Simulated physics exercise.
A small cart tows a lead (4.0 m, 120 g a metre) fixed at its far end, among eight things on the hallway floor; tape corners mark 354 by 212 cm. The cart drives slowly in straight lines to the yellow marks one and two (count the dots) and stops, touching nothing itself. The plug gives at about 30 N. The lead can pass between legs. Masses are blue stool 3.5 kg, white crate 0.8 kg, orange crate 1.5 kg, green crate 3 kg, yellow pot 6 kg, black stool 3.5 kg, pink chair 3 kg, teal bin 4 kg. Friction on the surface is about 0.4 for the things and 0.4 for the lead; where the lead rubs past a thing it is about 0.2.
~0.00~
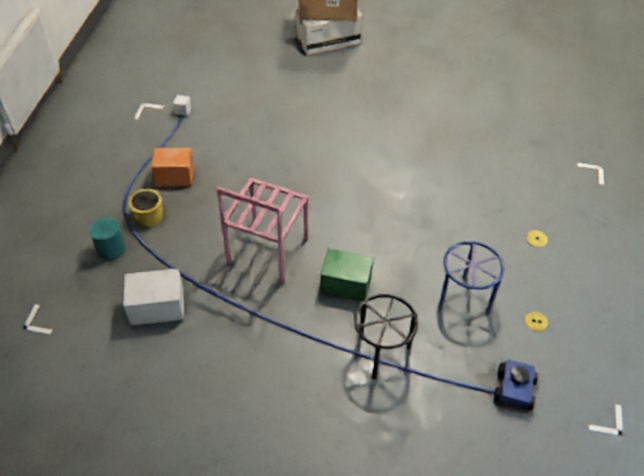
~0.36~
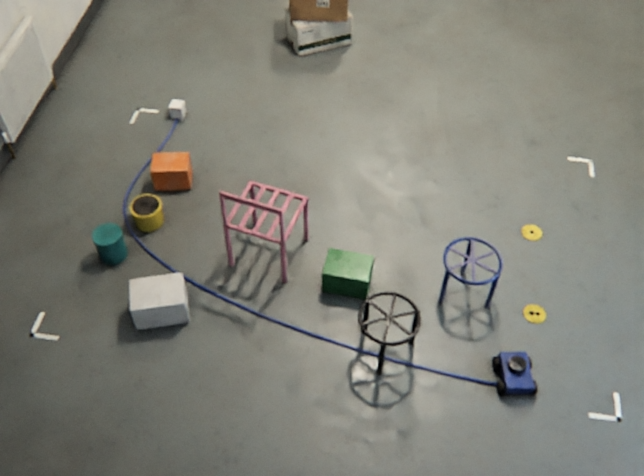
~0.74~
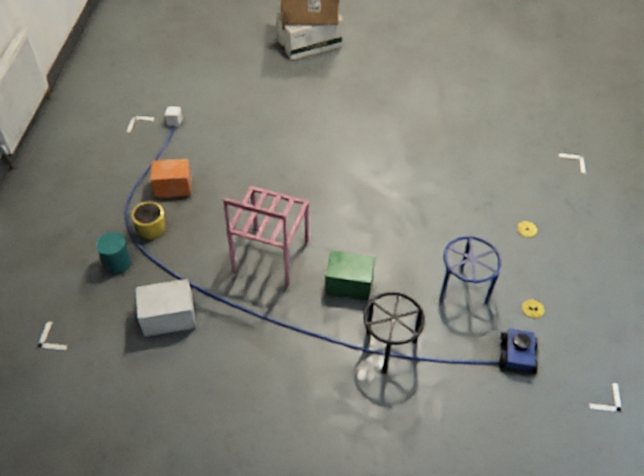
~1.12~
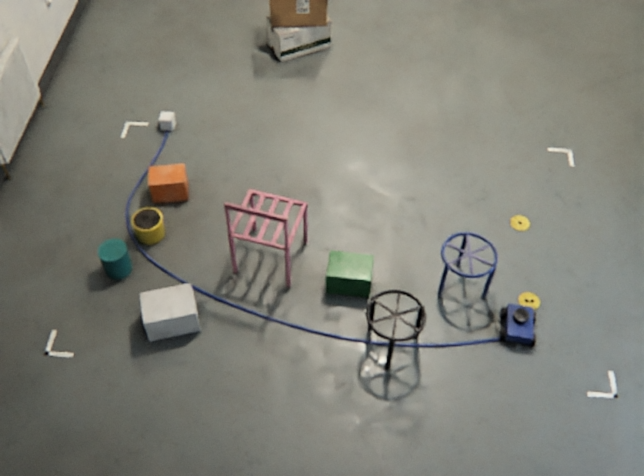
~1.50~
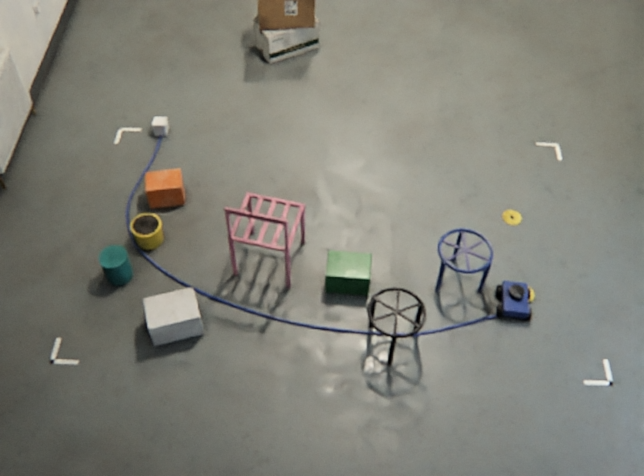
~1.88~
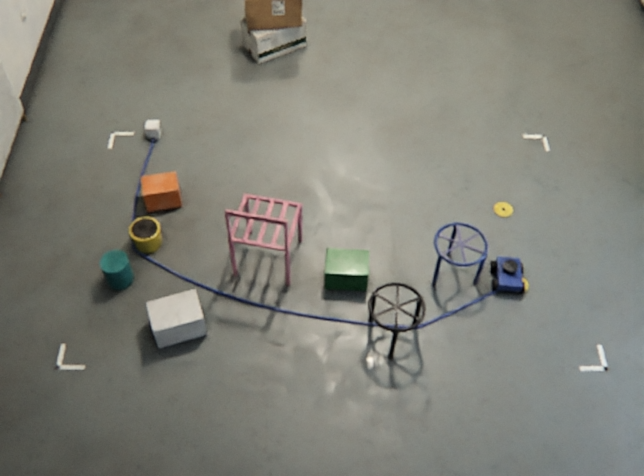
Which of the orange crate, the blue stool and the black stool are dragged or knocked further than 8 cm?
Result: Orange crate hardly stirs, blue stool moves, black stool leaves its place.
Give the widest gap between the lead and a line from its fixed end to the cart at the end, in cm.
About 100 cm.
By 2.9 s, cart at (500, 251), 19 N at the fixed end; black stool 15 cm off its start.
By 3.9 s, cart at (499, 218), 11 N at the fixed end; black stool 30 cm off its start, blue stool 18 cm off its start, yellow pot 6 cm off its start.
By 5.0 s, cart at (512, 252), lead slack at the fixed end; black stool 30 cm off its start at (399, 266), blue stool 18 cm off its start at (443, 225), yellow pot 7 cm off its start at (154, 224).
By 6.0 s, cart at (518, 283), lead slack at the fixed end; black stool 30 cm off its start, blue stool 18 cm off its start, yellow pot 7 cm off its start.
By 6.4 s, cart at (518, 283), lead slack at the fixed end; black stool 30 cm off its start at (399, 266), blue stool 18 cm off its start at (443, 225), orange crate 0 cm off its start at (160, 183), yellow pot 7 cm off its start at (154, 224).
